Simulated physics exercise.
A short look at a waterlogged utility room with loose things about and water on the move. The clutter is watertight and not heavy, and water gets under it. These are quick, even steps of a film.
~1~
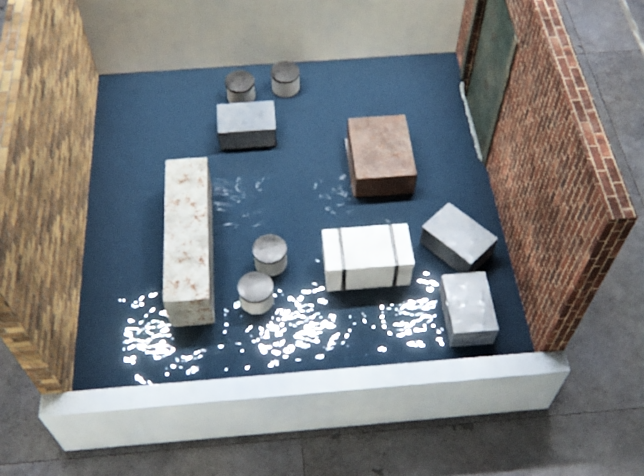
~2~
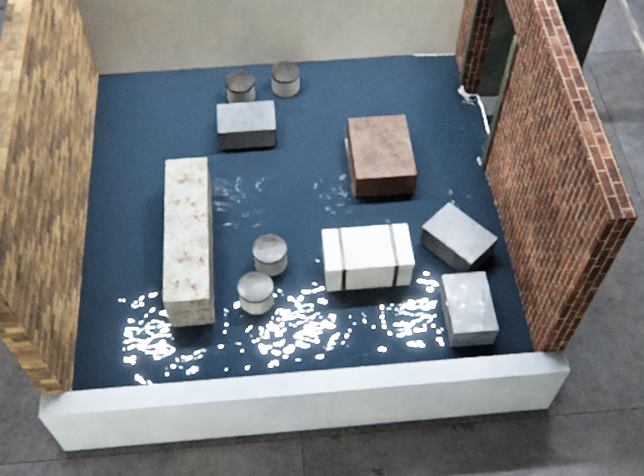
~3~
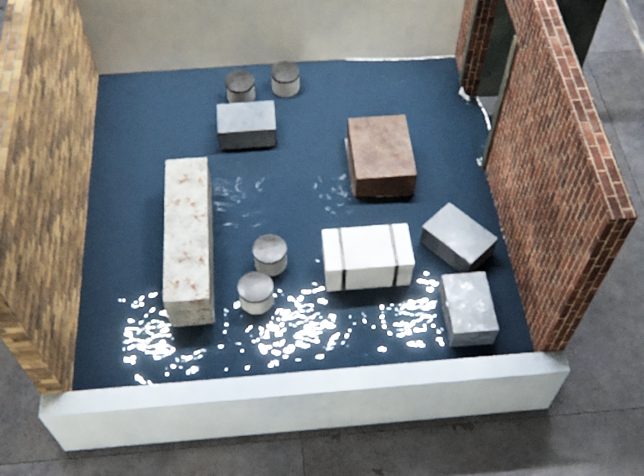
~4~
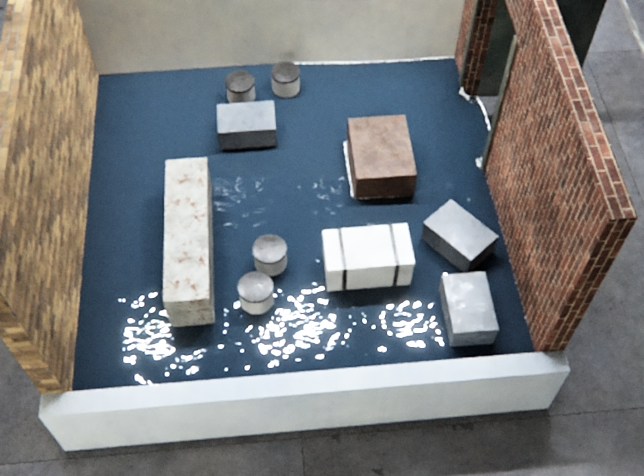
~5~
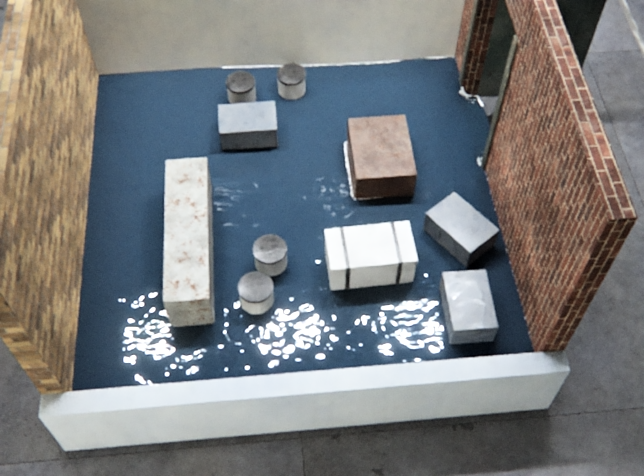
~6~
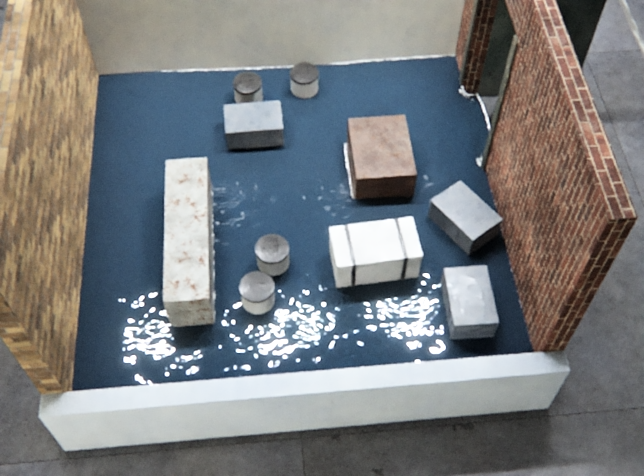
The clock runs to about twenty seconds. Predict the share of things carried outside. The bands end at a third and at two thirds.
Share: At least two thirds.
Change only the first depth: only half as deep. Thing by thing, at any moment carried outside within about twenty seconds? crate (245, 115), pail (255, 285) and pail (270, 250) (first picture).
In turn: Through, inside, inside.
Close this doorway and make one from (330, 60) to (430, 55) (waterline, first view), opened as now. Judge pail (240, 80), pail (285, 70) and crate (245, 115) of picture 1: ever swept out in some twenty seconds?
One after the other: Yes, through, carried outside.
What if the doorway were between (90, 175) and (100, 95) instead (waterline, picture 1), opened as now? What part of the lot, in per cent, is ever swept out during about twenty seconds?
I make it 60 per cent.
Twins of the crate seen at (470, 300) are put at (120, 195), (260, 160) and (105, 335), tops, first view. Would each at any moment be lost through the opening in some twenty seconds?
In that order: Left behind, out, stays.
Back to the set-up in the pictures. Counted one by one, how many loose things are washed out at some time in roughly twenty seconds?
That makes 6.
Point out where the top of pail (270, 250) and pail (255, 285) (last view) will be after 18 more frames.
Roughly at (300, 208) and (278, 242).
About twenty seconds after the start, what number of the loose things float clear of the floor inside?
I count 2.
A moment on, 0 of 8 are out; 8 afloat.
Next, 3 of 8 are out; 5 afloat.
Later, 6 of 8 are out; 2 afloat.
In the end, 6 of 8 are out; 2 afloat.
